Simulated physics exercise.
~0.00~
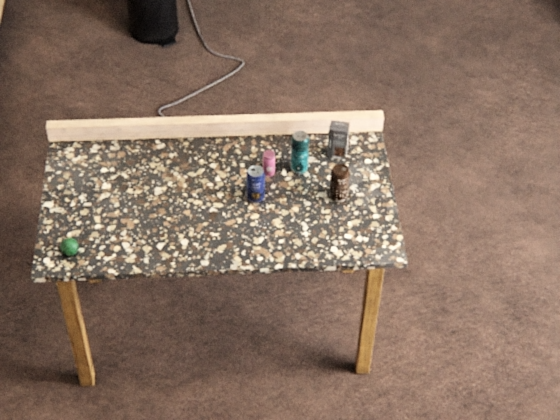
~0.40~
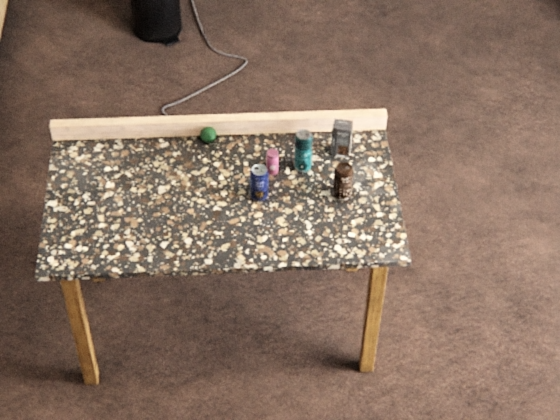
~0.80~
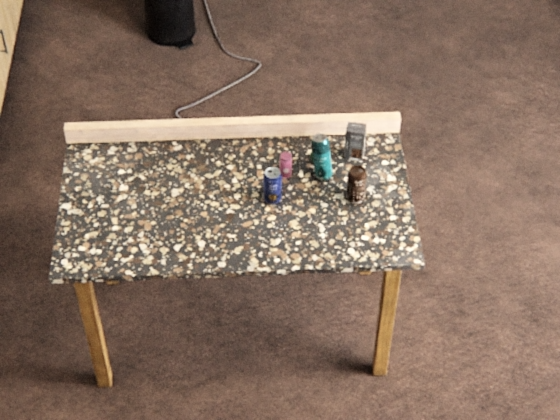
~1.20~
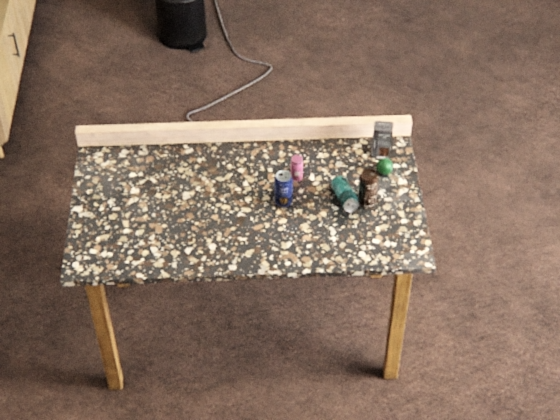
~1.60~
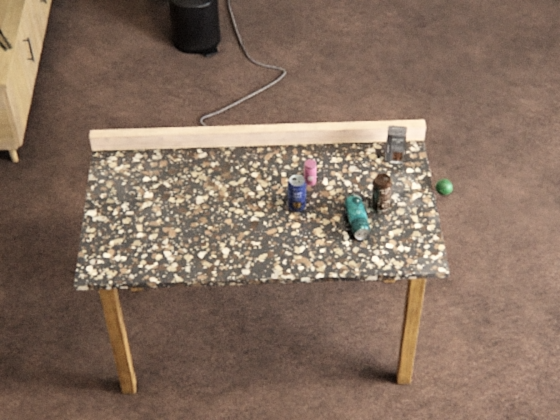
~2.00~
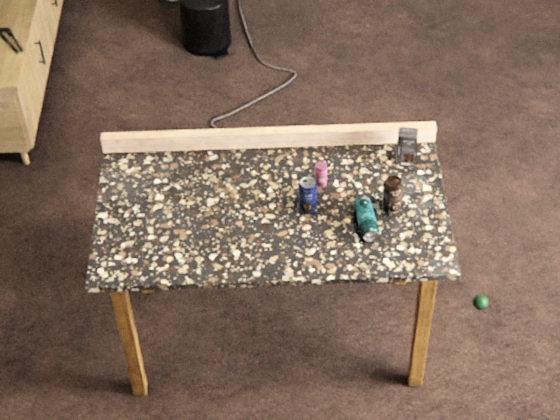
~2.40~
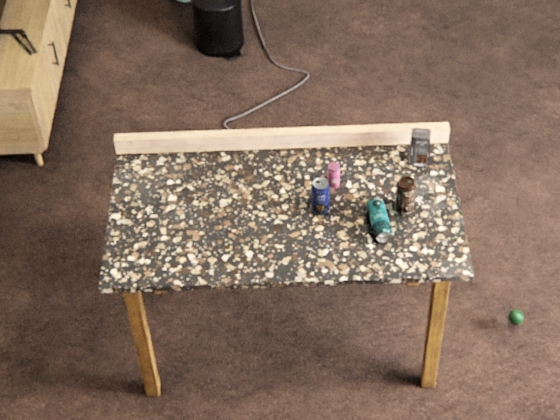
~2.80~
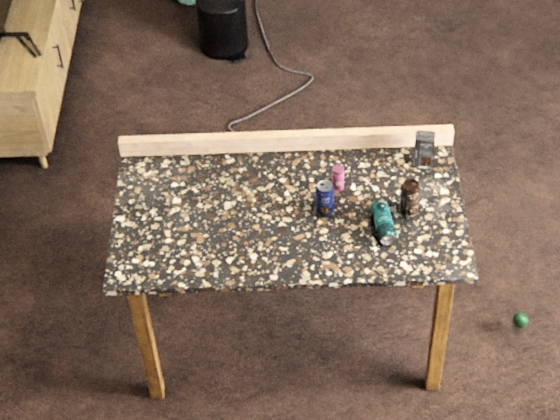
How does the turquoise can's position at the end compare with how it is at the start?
At the start the turquoise can stands upright on the table, and at the end it is lying on its side.
